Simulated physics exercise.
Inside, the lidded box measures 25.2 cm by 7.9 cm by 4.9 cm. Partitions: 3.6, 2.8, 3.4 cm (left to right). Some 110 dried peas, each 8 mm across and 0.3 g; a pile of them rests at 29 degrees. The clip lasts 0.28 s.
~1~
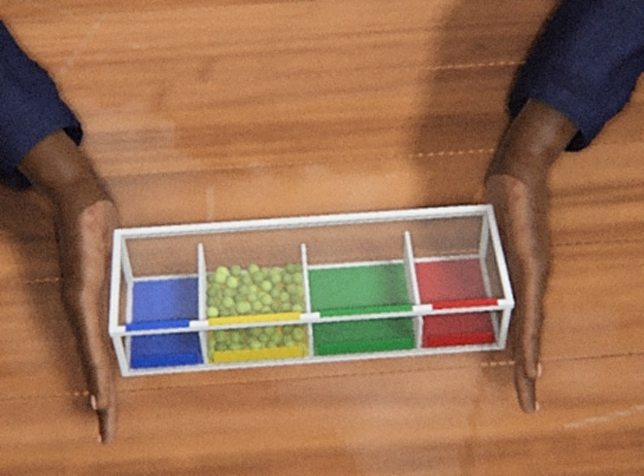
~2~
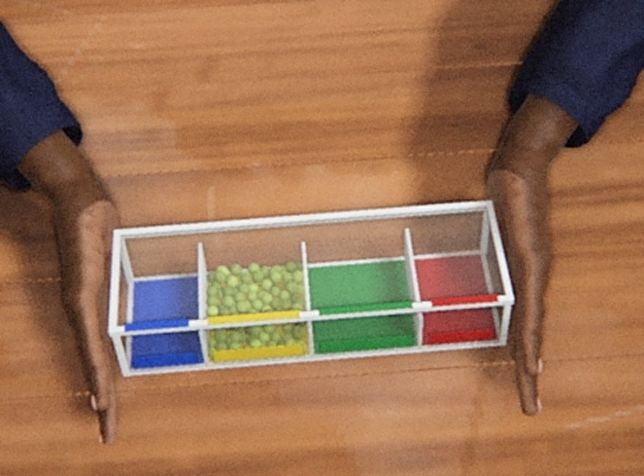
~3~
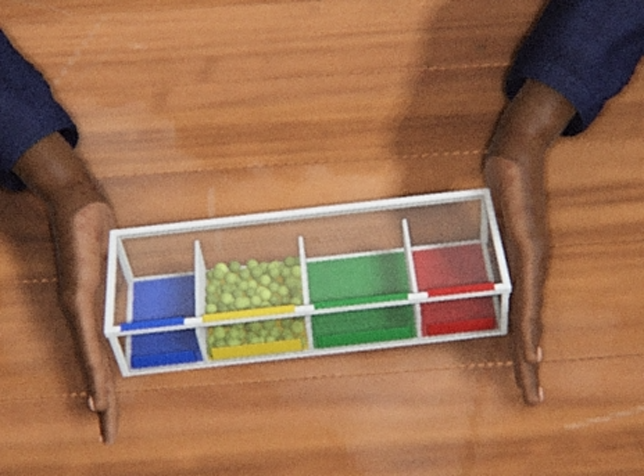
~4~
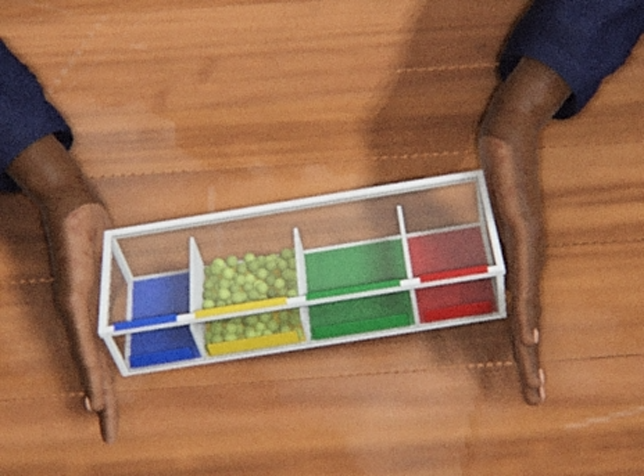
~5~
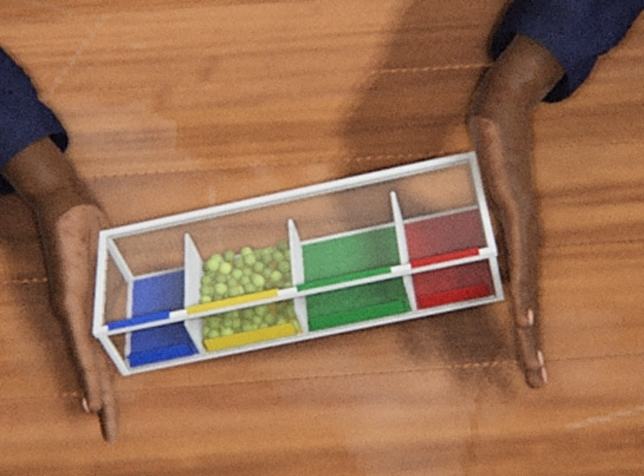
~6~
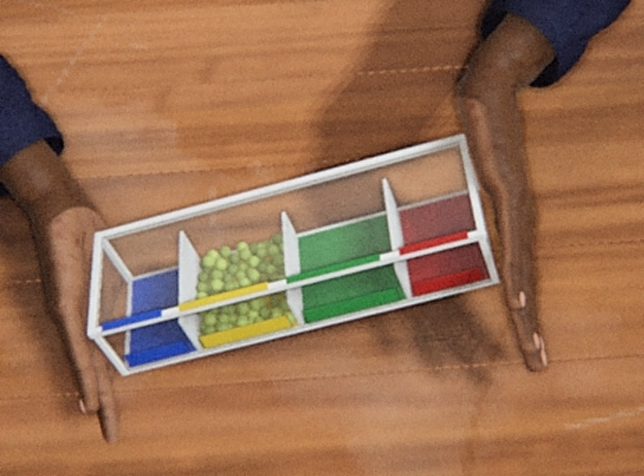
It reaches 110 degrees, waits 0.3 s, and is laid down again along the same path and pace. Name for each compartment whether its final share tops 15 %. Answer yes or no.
Red compartment: No; blue compartment: Yes; green compartment: No; yellow compartment: Yes.
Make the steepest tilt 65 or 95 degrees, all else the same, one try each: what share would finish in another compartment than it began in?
About 0 and 40 per cent.
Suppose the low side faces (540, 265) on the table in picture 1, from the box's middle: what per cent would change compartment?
Some 100 per cent.
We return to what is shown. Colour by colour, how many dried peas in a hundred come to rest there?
Red 0; blue 45; green 0; yellow 55.
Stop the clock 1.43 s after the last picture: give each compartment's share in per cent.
Red 0; blue 35; green 0; yellow 65.
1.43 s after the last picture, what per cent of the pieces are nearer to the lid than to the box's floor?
Some 70 per cent.
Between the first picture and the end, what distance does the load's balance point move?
Roughly 4.0 cm.
Then, 1.43 s after the last picture, tilt 110 degrees; blue 35 %, yellow 65 %.
Then, 2.38 s after the last picture, tilt 56 degrees; blue 40 %, yellow 60 %.
Then, 3.33 s after the last picture, tilt 0 degrees; blue 45 %, yellow 55 %.
In the end, red 0 %, blue 45 %, green 0 %, yellow 55 %.
